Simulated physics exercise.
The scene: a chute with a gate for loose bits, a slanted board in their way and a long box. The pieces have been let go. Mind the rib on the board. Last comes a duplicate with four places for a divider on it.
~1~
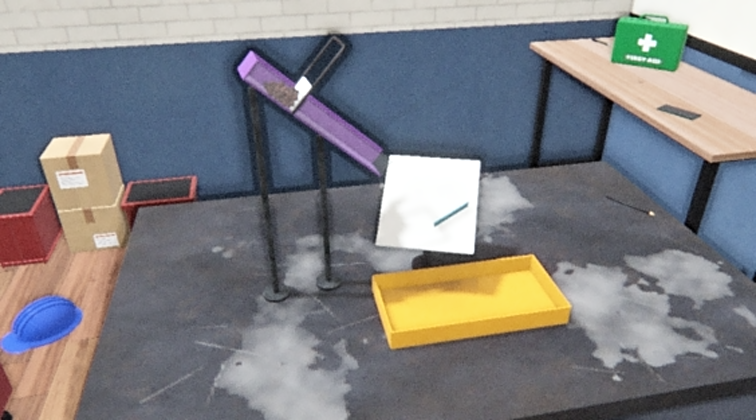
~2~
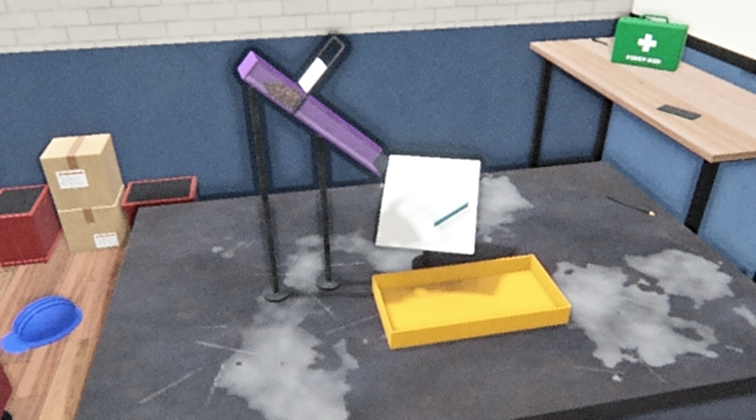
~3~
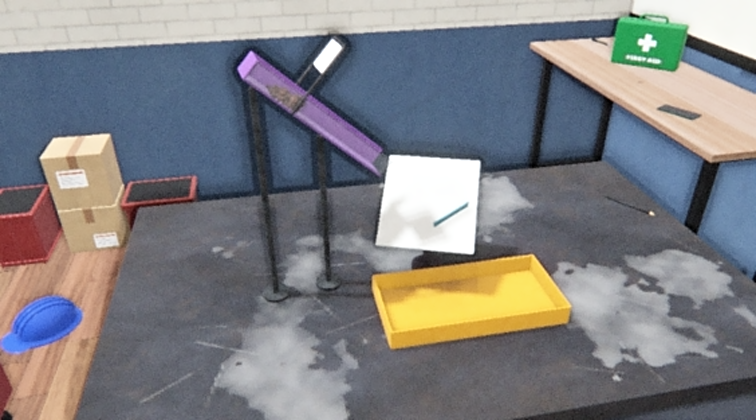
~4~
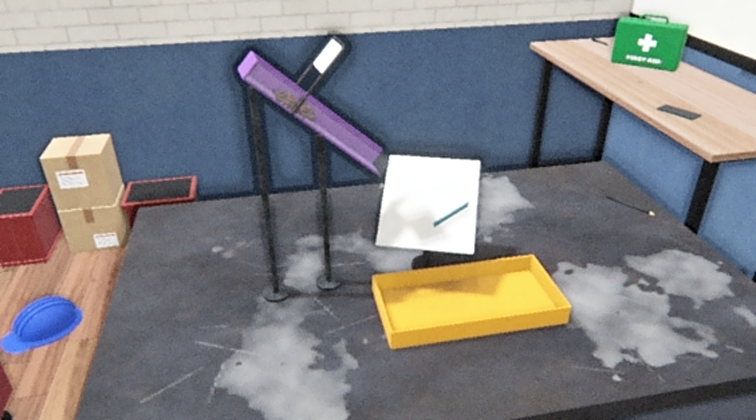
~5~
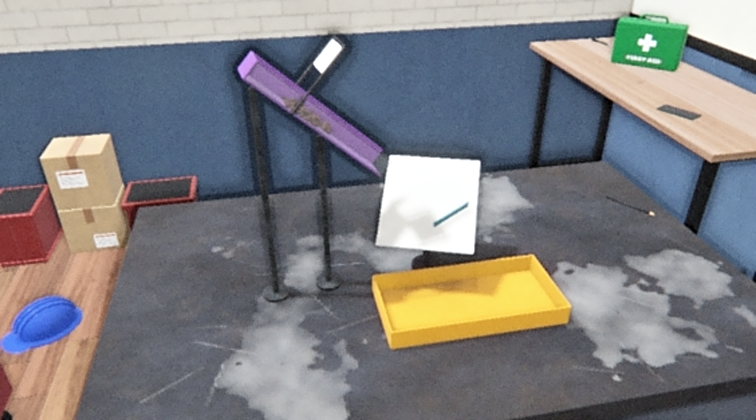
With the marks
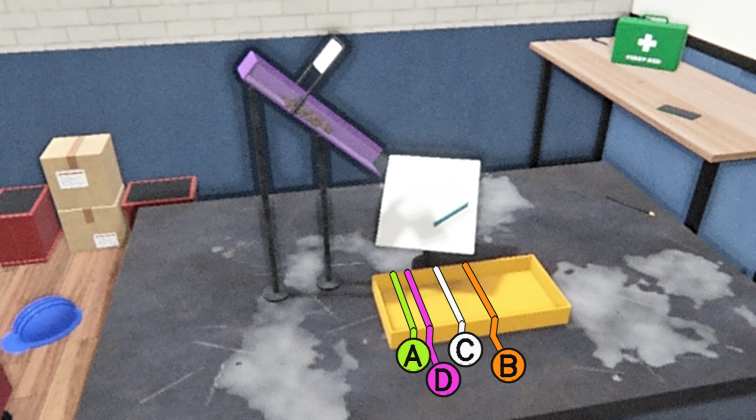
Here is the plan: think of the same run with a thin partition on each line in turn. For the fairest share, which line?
Line D does it best.
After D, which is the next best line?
It is A.
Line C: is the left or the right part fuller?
The left side.
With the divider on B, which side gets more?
More lands on the left.
On the marked copy, line A crosses the front rim at (413, 329); line B crosses the front rim at (494, 317); line C crosses the front rim at (461, 322); line D crosses the front rim at (429, 327).
For line A, of what is caught, a small part on the left of the divider, most on the right.
For line B, of what is caught, nearly all on the left of the divider, a stray few on the right.
For line C, of what is caught, nearly all on the left of the divider, a stray few on the right.
For line D, of what is caught, about half on the left of the divider, about half on the right.
